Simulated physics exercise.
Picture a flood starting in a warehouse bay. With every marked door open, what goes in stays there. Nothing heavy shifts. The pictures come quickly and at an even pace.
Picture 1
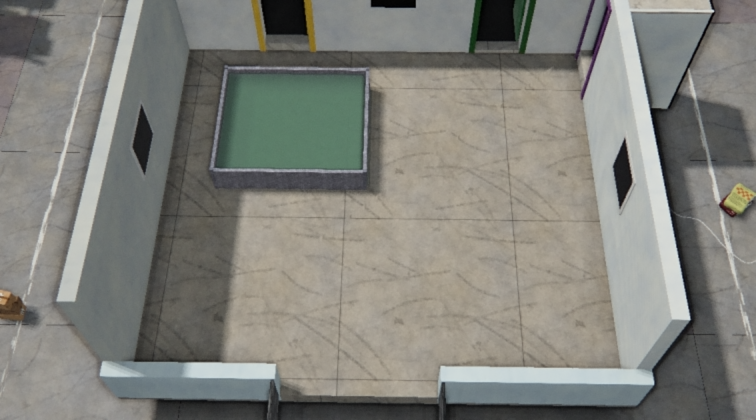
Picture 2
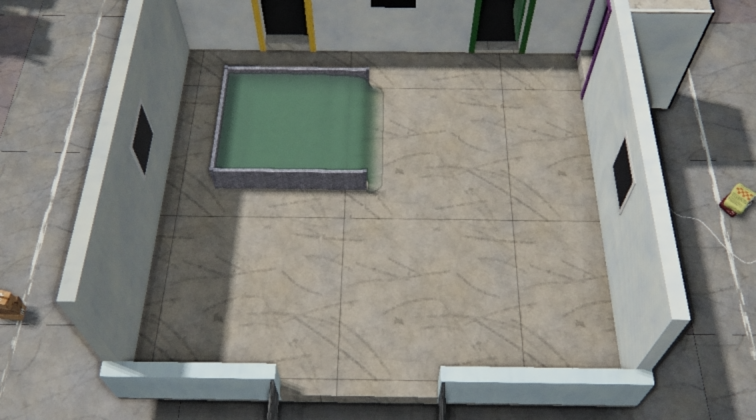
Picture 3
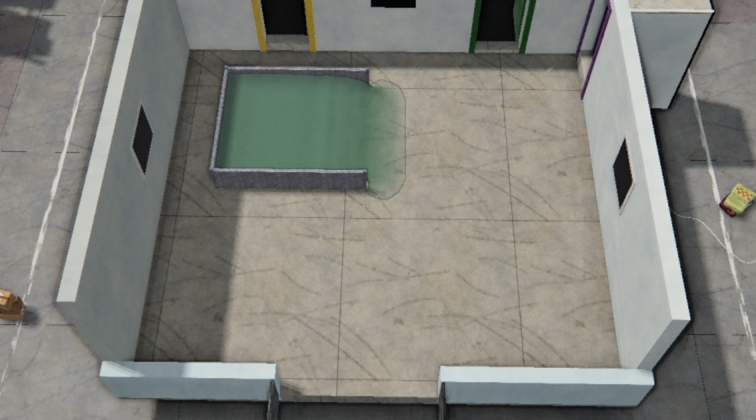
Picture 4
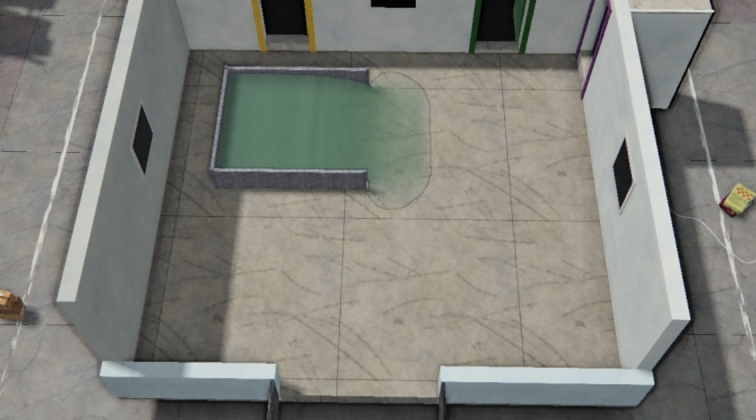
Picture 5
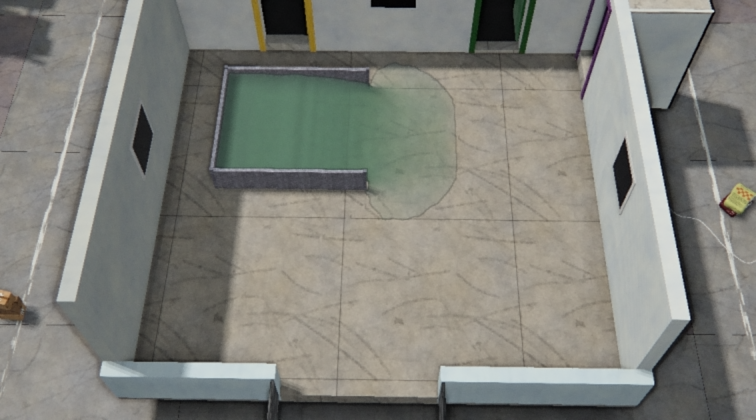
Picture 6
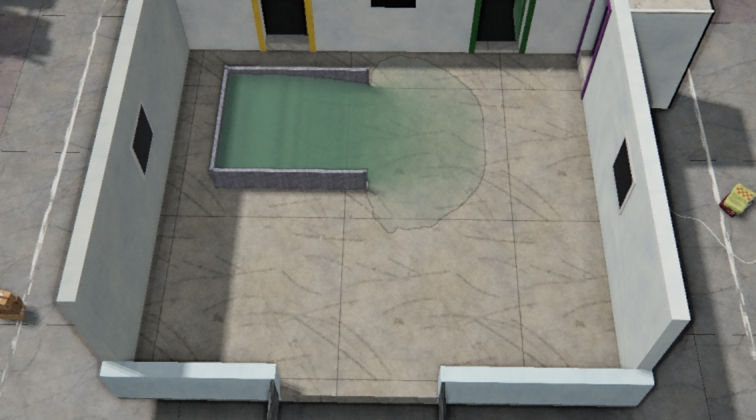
Green water pouring through the open right side of a rectangular tank and spreading across the floor of a walled, roofless bay.
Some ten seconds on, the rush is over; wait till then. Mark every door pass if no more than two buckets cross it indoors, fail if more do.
Marks: Purple door pass, yellow door pass, green door fail.
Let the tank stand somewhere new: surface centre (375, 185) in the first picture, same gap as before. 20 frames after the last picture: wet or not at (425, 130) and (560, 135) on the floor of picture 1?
I'd say spared for the first and watered for the second.
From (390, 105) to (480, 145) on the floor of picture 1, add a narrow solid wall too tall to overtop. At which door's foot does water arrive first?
Answer - the door marked green.
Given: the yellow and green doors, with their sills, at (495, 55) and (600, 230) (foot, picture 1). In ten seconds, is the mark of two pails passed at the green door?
Green: Exceeds the limit.
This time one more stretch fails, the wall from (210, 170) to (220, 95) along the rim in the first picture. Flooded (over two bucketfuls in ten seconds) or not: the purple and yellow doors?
I'd expect the purple door to fall short and the yellow door to fall short.
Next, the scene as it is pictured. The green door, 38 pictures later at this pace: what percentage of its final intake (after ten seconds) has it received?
About 85 %.
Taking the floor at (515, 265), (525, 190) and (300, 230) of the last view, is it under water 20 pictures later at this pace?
Point by point: Inundated, inundated, not yet wet.
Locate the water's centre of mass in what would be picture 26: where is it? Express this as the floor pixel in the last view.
My guess is about (448, 145).
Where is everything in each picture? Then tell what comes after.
In the first frame, the tank at (293, 120) is whole and still.
In the second frame, the front is at (373, 189), out from the gap at (365, 131).
In the third frame, the front is at (386, 194), out from the gap at (365, 132).
In the fourth frame, the front is at (400, 77), out from the gap at (365, 133).
In the fifth frame, the front is at (419, 209), out from the gap at (365, 133).
In the sixth frame, water pours out at (365, 133) and has run to (478, 176).
A moment on, water covers 30 % of the floor; the purple door not reached, the yellow door not reached, the green door not reached.
Next, water covers 40 % of the floor; the purple door wet at the sill, nothing in, the yellow door not reached, the green door wet at the sill, nothing in.
Then, water covers 45 % of the floor; the purple door wet at the sill, nothing in, the yellow door not reached, the green door under two buckets in.
Later, water covers 55 % of the floor; the purple door wet at the sill, nothing in, the yellow door not reached, the green door over two buckets in.
In the end, water covers 90 % of the floor; the purple door wet at the sill, nothing in, the yellow door wet at the sill, nothing in, the green door far over two buckets in.
